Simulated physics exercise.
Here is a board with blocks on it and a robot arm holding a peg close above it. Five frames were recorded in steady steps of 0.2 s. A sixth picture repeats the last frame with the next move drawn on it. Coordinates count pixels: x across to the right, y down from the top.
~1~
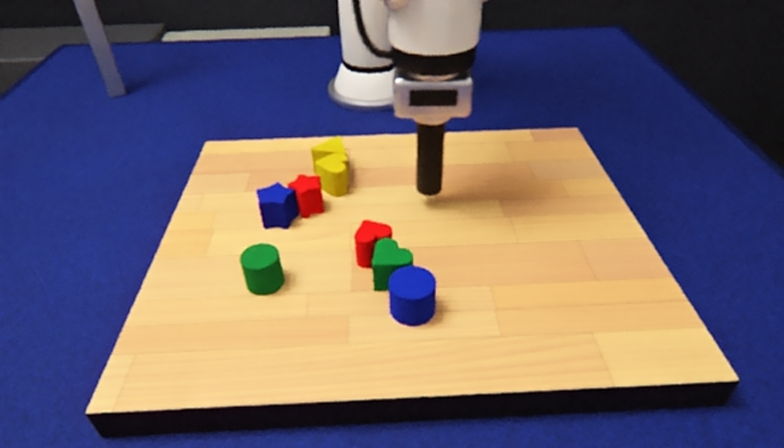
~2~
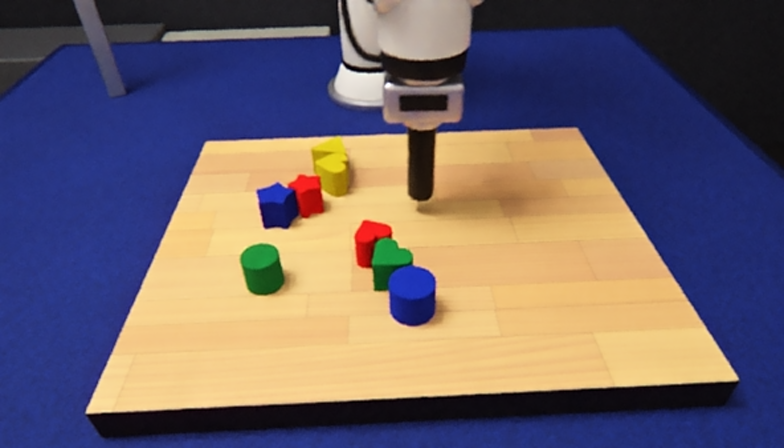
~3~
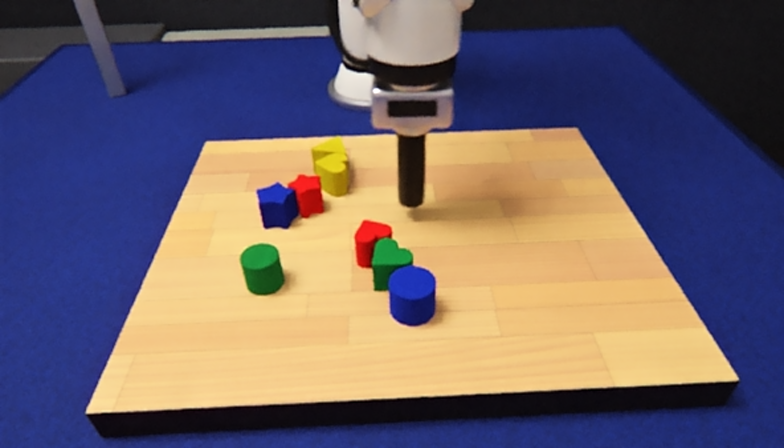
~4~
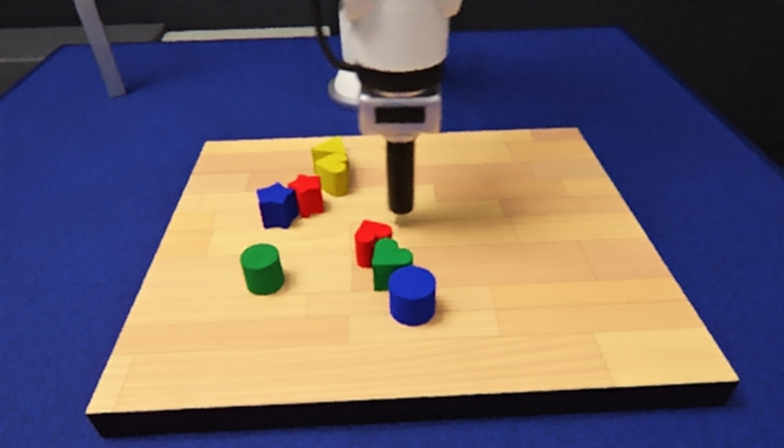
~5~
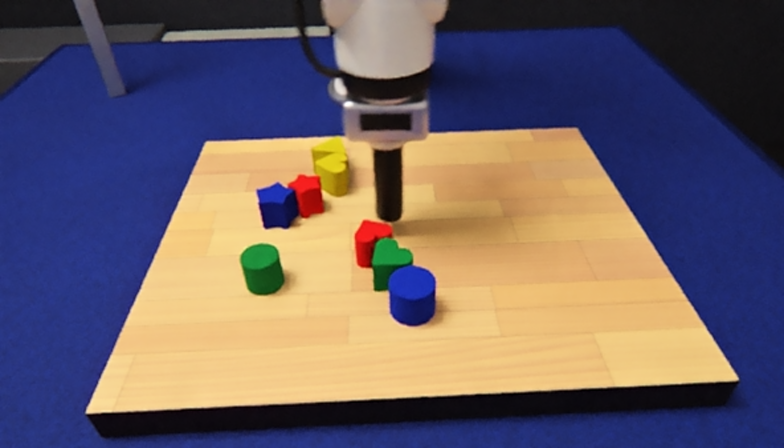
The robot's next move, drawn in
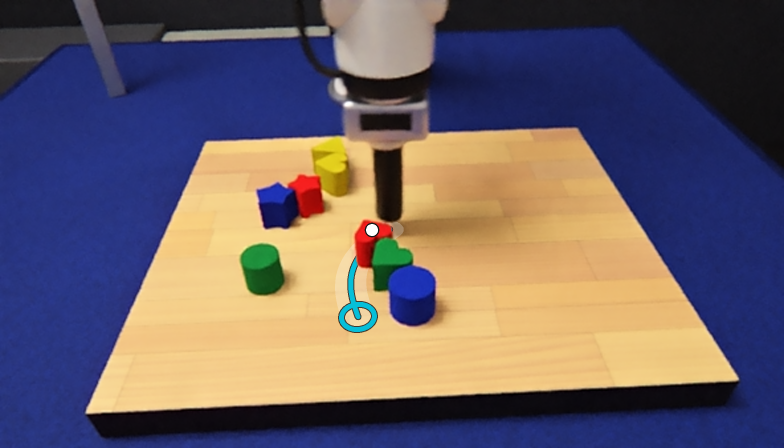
Above a wooden board of colored blocks, a robot arm moves its black peg slightly left and nearer the viewer.
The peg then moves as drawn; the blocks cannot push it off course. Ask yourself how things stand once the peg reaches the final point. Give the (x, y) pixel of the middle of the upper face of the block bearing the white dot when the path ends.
My prediction: (387, 302).
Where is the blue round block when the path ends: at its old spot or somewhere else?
The answer is that it is displaced.
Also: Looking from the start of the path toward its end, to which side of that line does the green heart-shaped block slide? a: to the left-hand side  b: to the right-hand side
I'll go with a - to the left-hand side.
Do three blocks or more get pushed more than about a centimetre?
Yes, I think so.
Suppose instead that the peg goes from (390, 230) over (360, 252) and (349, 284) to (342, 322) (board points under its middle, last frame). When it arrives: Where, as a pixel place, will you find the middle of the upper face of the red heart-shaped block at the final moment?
It is at (375, 278).
The drawn path runs from (390, 230) through (363, 252) and (351, 282) to (358, 317); the dot is on the red heart-shaped block.
On the path given first. One third of the way, peg at (362, 238); red heart-shaped block at (366, 245), turned 40° anticlockwise; green heart-shaped block at (394, 258), turned 15° anticlockwise; blue round block at (415, 283).
Two thirds of the way, peg at (349, 268); red heart-shaped block at (368, 274), turned 85° anticlockwise; green heart-shaped block at (402, 264), turned 45° anticlockwise; blue round block at (425, 289).
At the end, peg at (357, 302); green round block not moved; red heart-shaped block at (387, 302), turned 105° anticlockwise; green heart-shaped block at (402, 264), turned 45° anticlockwise; blue round block at (426, 289).
